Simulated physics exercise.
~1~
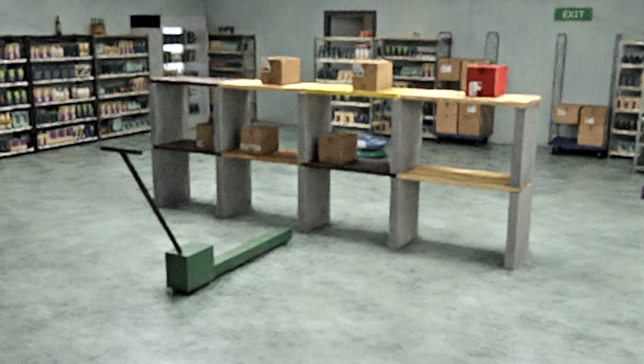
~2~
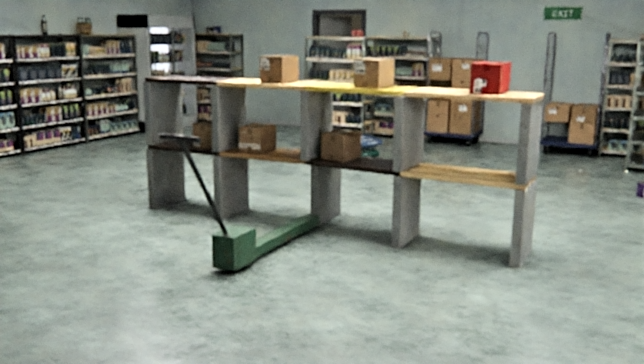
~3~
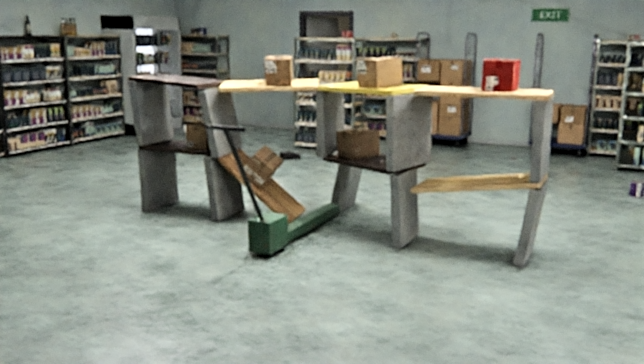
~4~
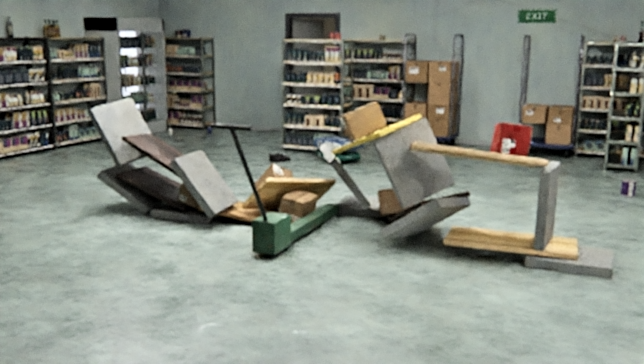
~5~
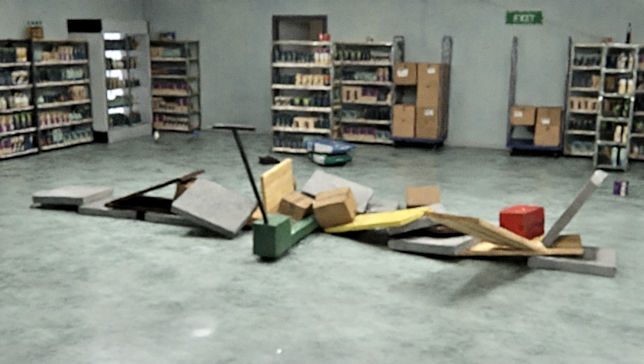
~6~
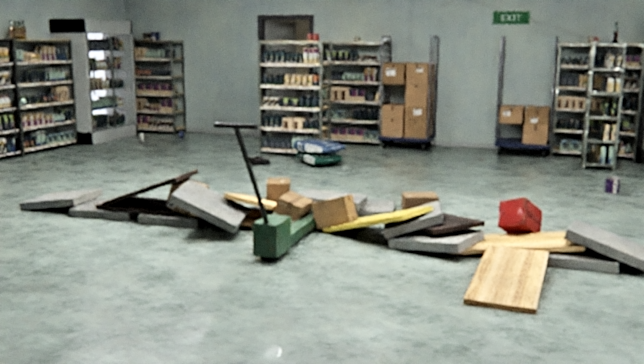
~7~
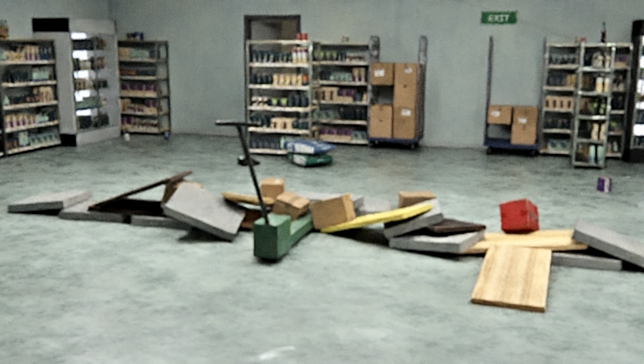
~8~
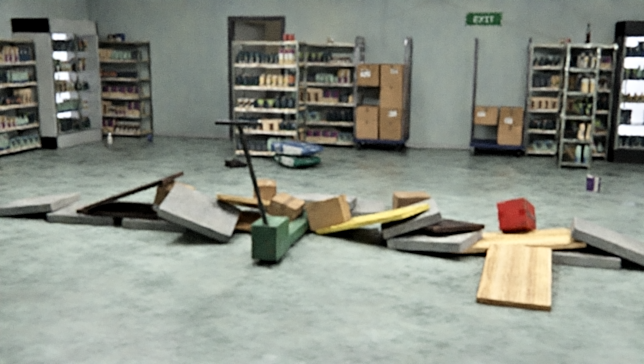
The video shows a green jack sliding in at the foot of a two-tier run of boards on grey blocks, loaded with cartons. The uprights lean and topple, both tiers collapse, and everything ends strewn across the floor, the red carton on its side atop the fallen boards.
